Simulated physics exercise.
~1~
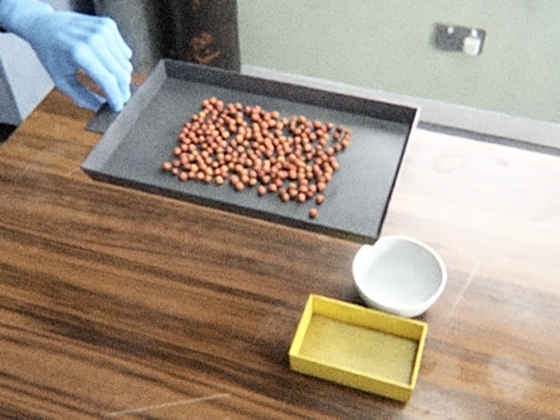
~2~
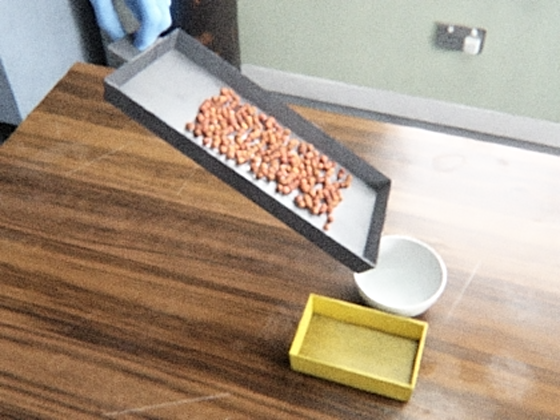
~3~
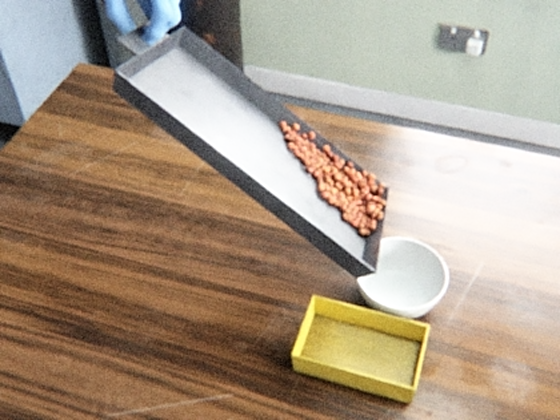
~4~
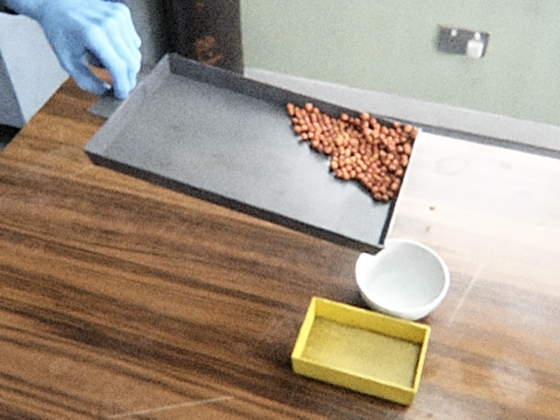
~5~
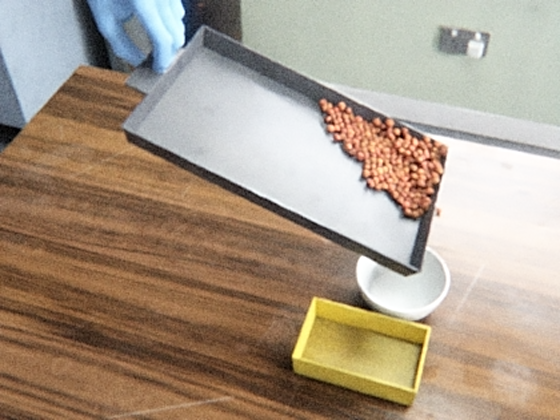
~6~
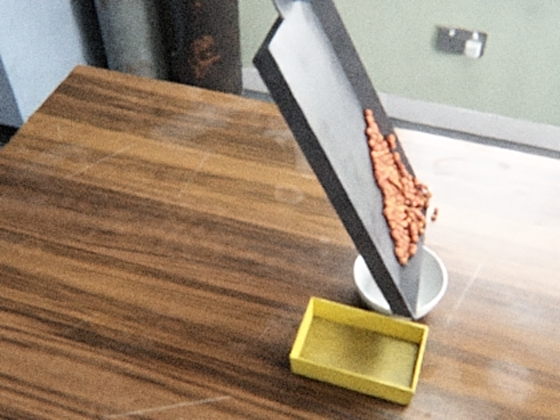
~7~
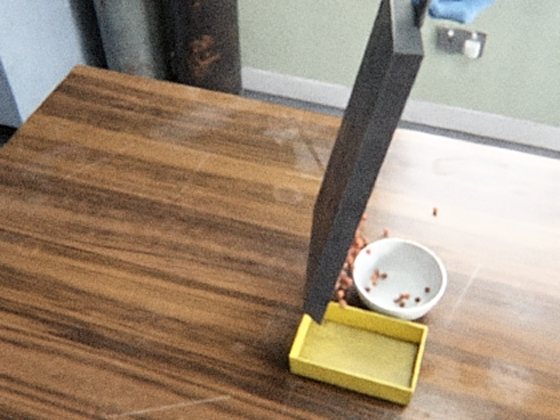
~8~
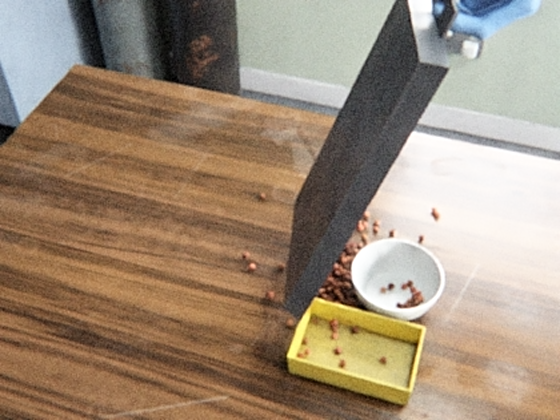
A dark tray of reddish-brown pellets, held by a blue-gloved hand, tipped right, levelled out, then tilted steeply until it spilled them; most landed on the wooden table, with a few in the white bowl and fewer in the yellow tin.
